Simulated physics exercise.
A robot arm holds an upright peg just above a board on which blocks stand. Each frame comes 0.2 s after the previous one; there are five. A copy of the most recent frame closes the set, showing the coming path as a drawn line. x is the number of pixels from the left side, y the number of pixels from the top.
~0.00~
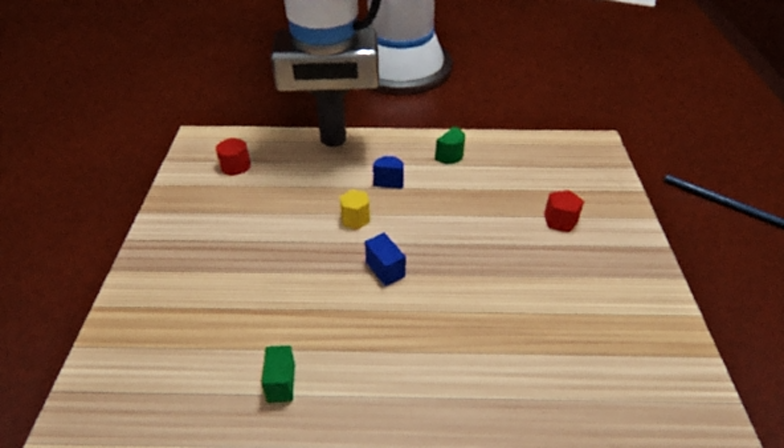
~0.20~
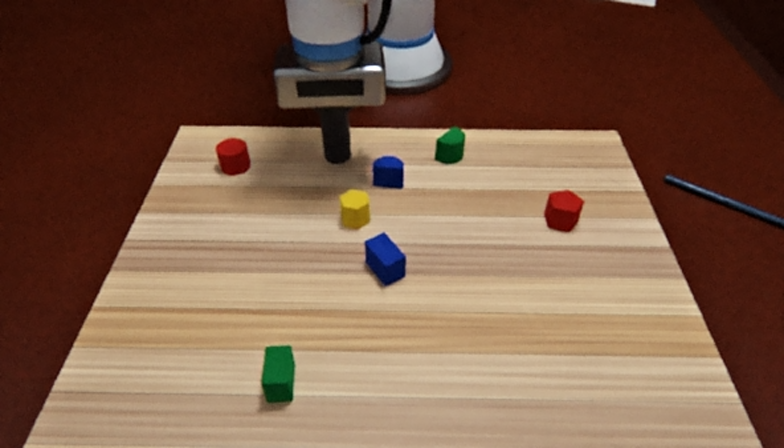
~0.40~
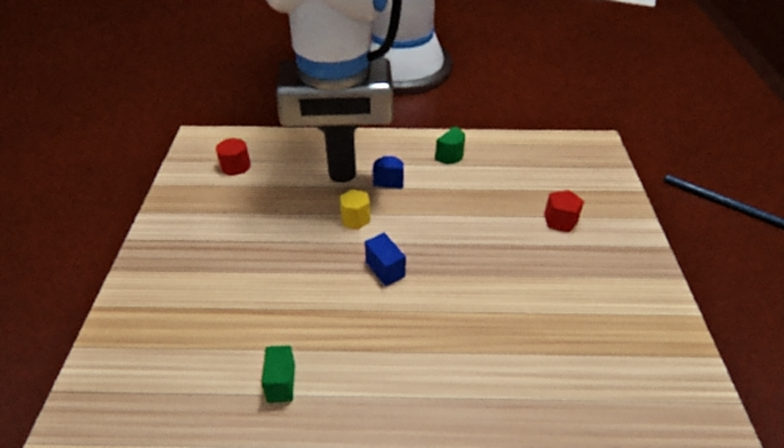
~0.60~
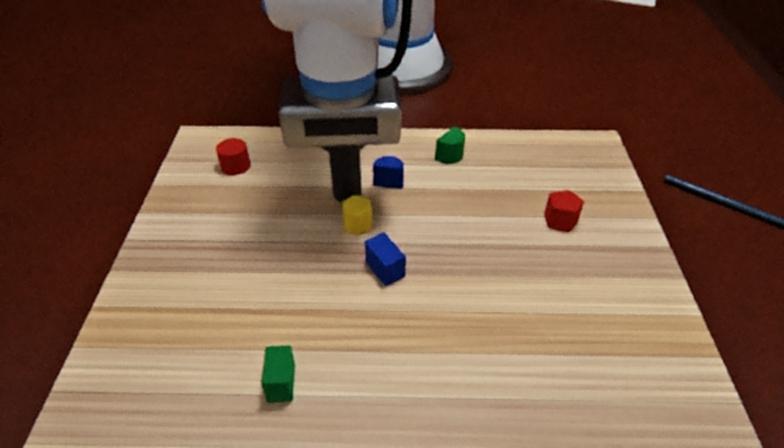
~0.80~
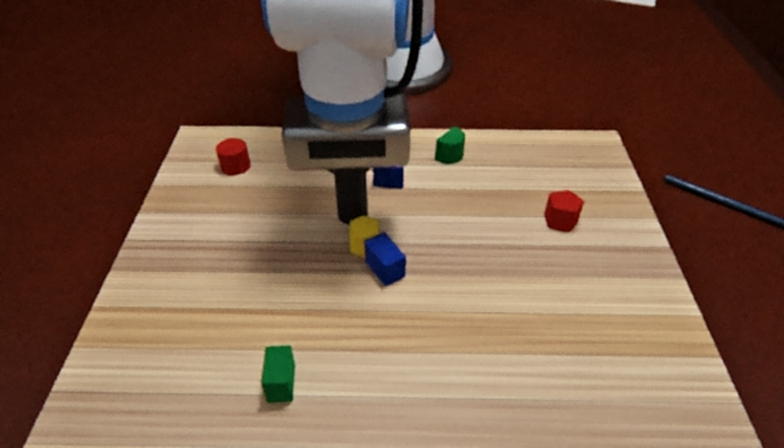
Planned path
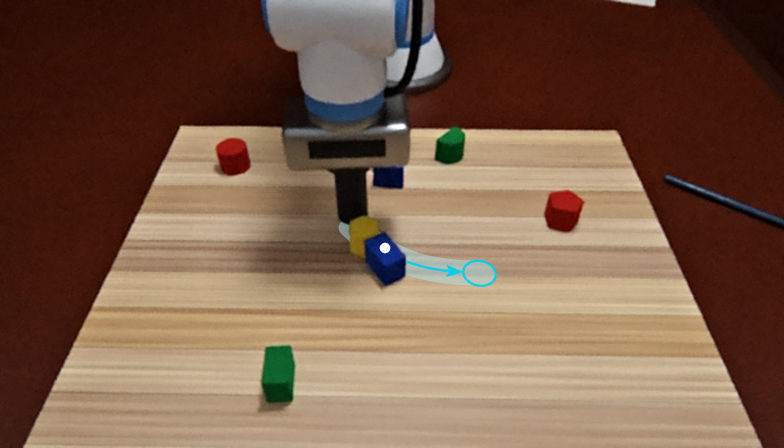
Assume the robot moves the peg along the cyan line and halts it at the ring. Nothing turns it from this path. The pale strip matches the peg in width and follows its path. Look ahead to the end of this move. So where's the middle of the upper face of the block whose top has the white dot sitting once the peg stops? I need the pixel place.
At the end it should sit near (413, 300).
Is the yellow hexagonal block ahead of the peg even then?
No, that is not how it ends up.
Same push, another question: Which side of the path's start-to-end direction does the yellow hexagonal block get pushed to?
It heads right.
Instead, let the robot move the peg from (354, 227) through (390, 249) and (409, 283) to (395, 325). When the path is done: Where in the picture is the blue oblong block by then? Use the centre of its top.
Just about (424, 366).
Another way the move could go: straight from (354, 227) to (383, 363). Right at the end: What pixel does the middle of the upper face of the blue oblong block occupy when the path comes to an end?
I'd guess (445, 302).
The drawn path runs from (354, 227) over (386, 252) and (430, 268) to (480, 273); the dot is on the blue oblong block.
What follows on the original path. One third of the way, peg (387, 240); yellow hexagonal block (395, 254), turned 20° clockwise; blue oblong block (406, 281), turned 20° clockwise.
Two thirds of the way, peg (432, 256); yellow hexagonal block (417, 270), turned 45° clockwise; blue oblong block (413, 300), turned 45° clockwise.
At the end, peg (482, 261); yellow hexagonal block (417, 270), turned 45° clockwise; blue oblong block (413, 300), turned 45° clockwise; blue D-shaped block not moved.
